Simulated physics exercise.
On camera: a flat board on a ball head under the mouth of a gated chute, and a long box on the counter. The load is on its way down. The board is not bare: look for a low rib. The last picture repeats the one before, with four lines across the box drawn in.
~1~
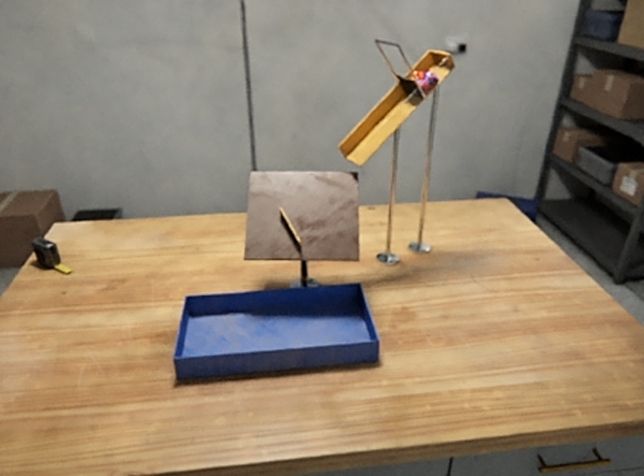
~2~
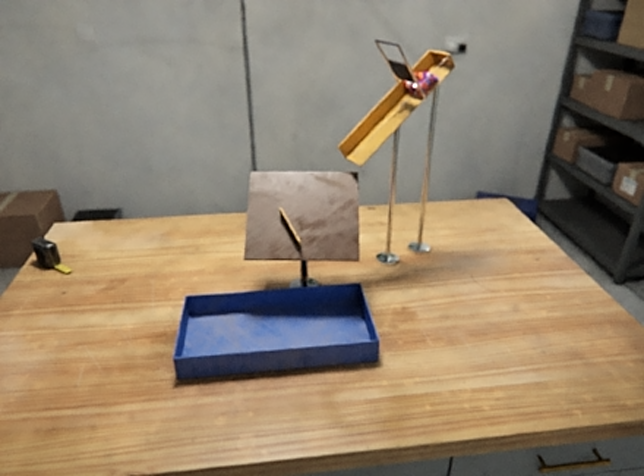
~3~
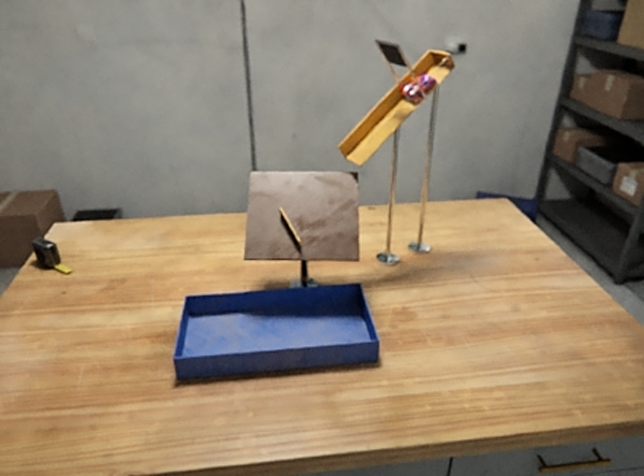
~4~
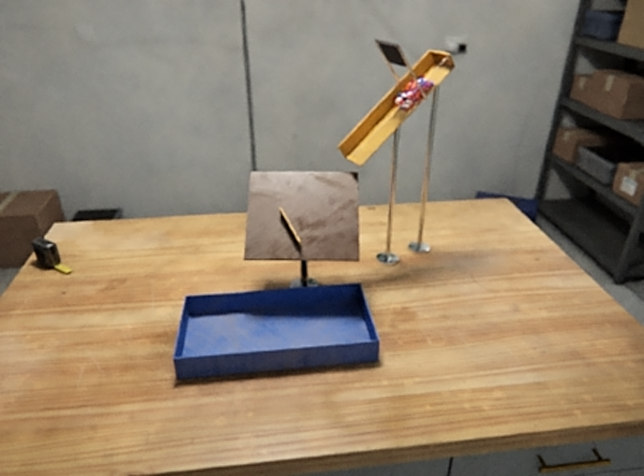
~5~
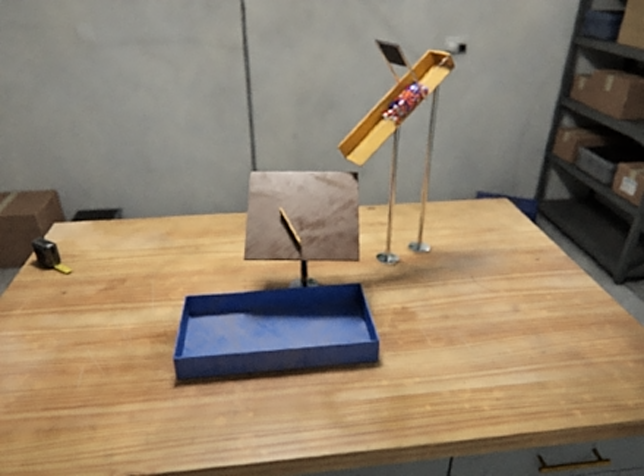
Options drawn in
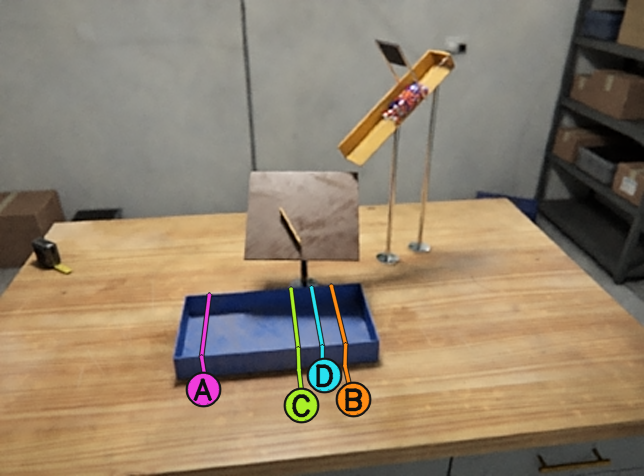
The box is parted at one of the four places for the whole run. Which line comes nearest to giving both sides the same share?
Choose D.
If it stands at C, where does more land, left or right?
Right.
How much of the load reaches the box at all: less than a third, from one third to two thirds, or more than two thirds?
About that: More than two thirds.
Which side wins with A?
The right side.
On the marked copy, line A crosses the front rim at (201, 356); line B crosses the front rim at (345, 343); line C crosses the front rim at (298, 347); line D crosses the front rim at (322, 345).
With A, of what is caught, none on the left of the divider, all on the right.
With B, of what is caught, nearly all on the left of the divider, a stray few on the right.
With C, of what is caught, a stray few on the left of the divider, nearly all on the right.
With D, of what is caught, about half on the left of the divider, about half on the right.
